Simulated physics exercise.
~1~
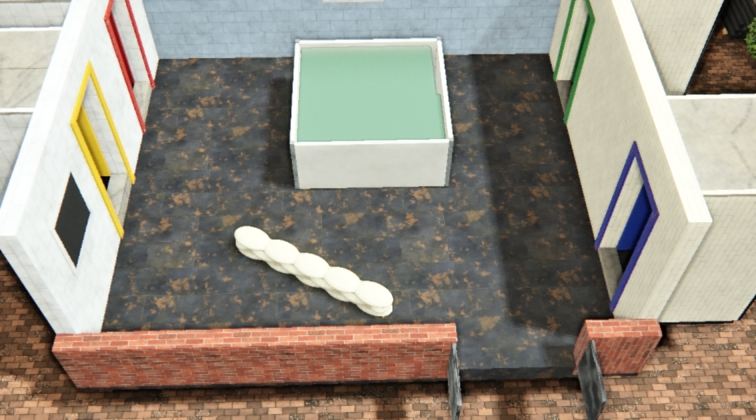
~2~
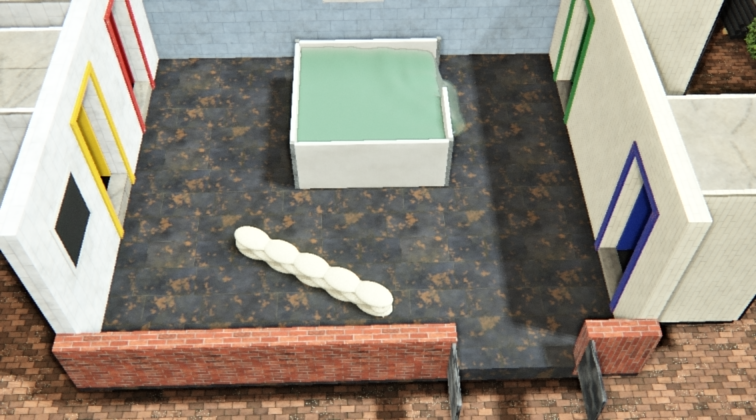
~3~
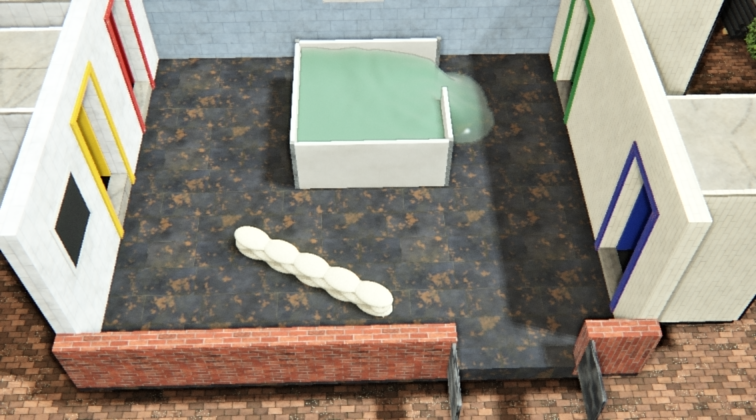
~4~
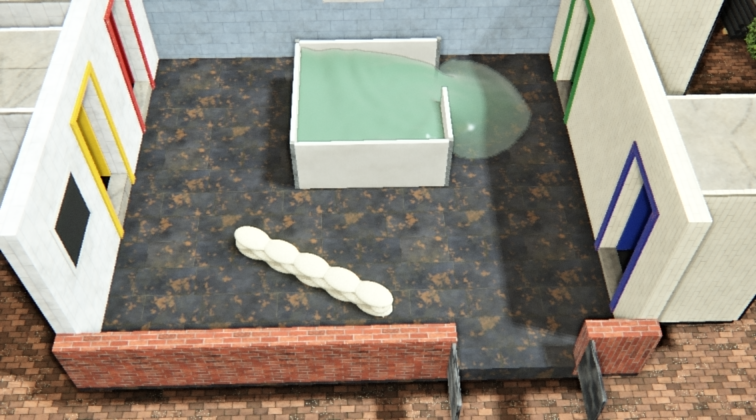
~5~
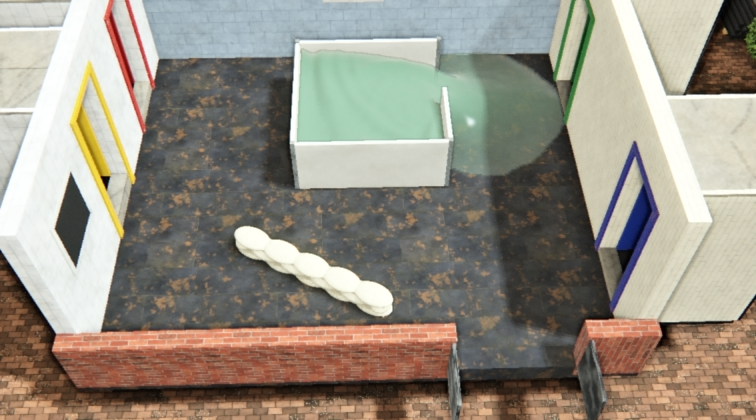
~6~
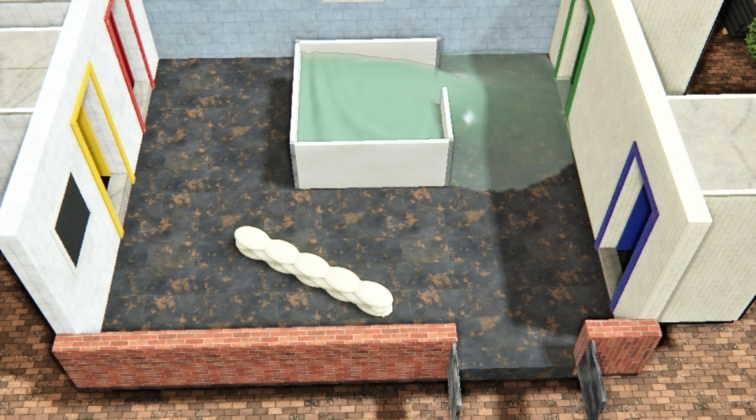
In an enclosed yard with coloured doorways, a white-walled tank of green water opens on its right side, and water pours through the gap, fanning across the dark floor to the right-hand wall near the green doorway.
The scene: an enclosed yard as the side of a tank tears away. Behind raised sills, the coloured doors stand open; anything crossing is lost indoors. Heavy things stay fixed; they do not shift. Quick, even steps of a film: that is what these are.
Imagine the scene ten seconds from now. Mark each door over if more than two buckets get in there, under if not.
Blue door - under; red door - under; green door - over; yellow door - under.
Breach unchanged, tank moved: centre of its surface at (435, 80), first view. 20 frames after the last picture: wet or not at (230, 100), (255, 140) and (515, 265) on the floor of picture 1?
In the order asked: Reached by the flood, not reached, reached by the flood.
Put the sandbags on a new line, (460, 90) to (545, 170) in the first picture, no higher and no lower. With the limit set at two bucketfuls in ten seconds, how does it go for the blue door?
Answer: The blue door breaks the bound.
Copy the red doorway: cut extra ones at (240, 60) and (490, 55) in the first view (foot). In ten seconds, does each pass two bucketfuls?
Log: Door one misses the mark; door two beats the mark.
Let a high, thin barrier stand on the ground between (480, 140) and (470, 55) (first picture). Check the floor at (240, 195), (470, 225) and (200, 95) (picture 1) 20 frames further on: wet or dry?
Taking the points in order, they are high and dry, inundated and inundated.
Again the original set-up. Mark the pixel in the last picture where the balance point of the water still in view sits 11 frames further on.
I'd put it at around (424, 129).
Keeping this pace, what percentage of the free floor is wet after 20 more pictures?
The answer is around 40 per cent.
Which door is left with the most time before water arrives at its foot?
It's the yellow door.
A moment on, water covers 15 % of the floor; the blue door not reached, the red door not reached, the green door far over two buckets in, the yellow door not reached.
Next, water covers 25 % of the floor; the blue door wet at the sill, nothing in, the red door not reached, the green door far over two buckets in, the yellow door not reached.
Then, water covers 40 % of the floor; the blue door wet at the sill, nothing in, the red door not reached, the green door far over two buckets in, the yellow door not reached.
Later, water covers 60 % of the floor; the blue door wet at the sill, nothing in, the red door wet at the sill, nothing in, the green door far over two buckets in, the yellow door not reached.
In the end, water covers 90 % of the floor; the blue door wet at the sill, nothing in, the red door wet at the sill, nothing in, the green door far over two buckets in, the yellow door wet at the sill, nothing in.
